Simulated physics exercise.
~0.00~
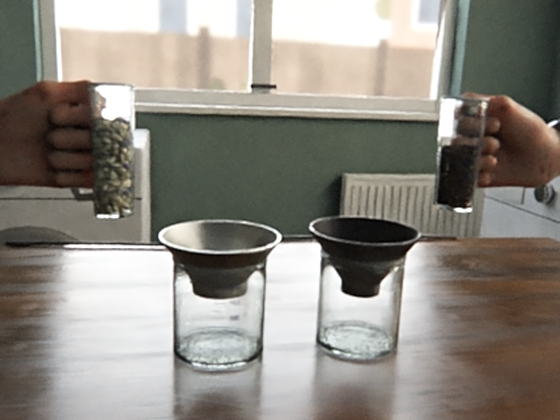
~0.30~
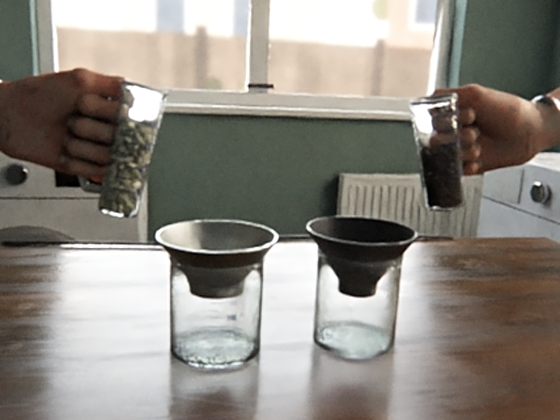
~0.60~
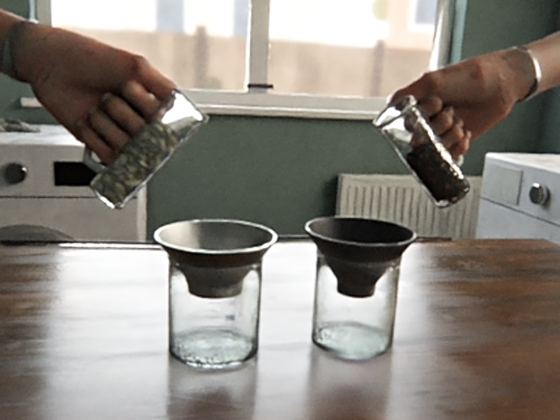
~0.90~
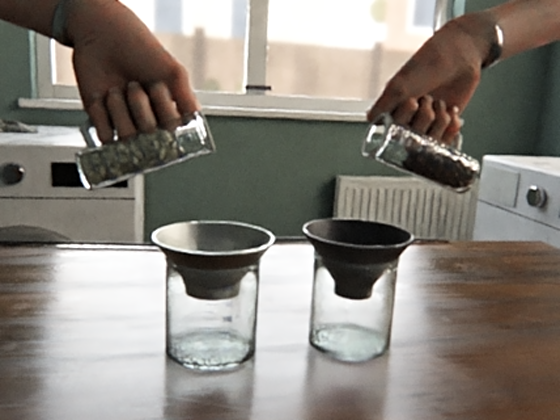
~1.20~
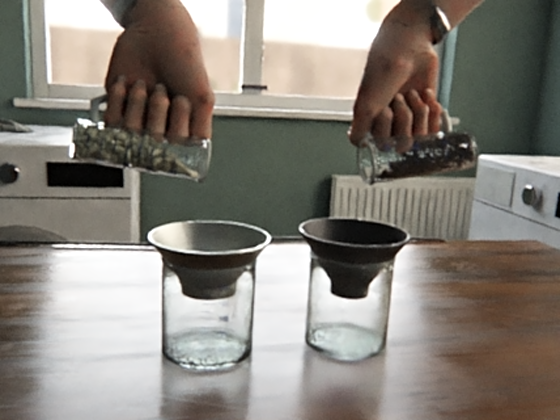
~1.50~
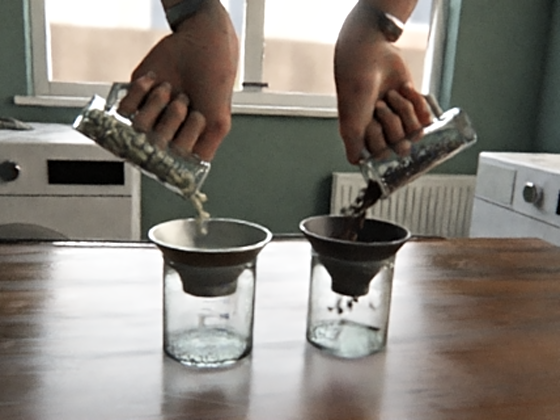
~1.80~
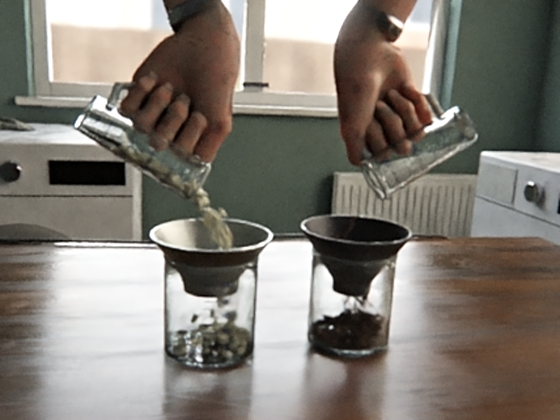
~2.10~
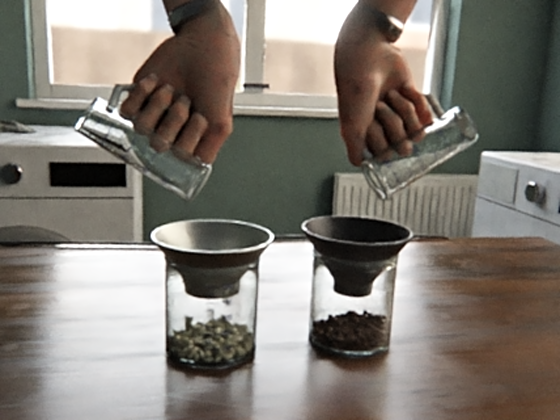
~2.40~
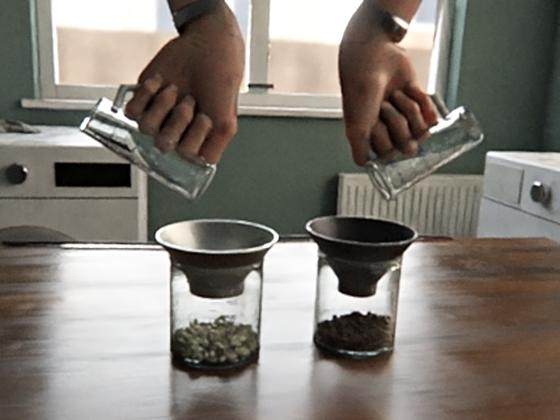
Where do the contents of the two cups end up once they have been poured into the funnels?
On both sides everything runs clear through the funnel and settles at the bottom of the jar, with nothing left stuck above.
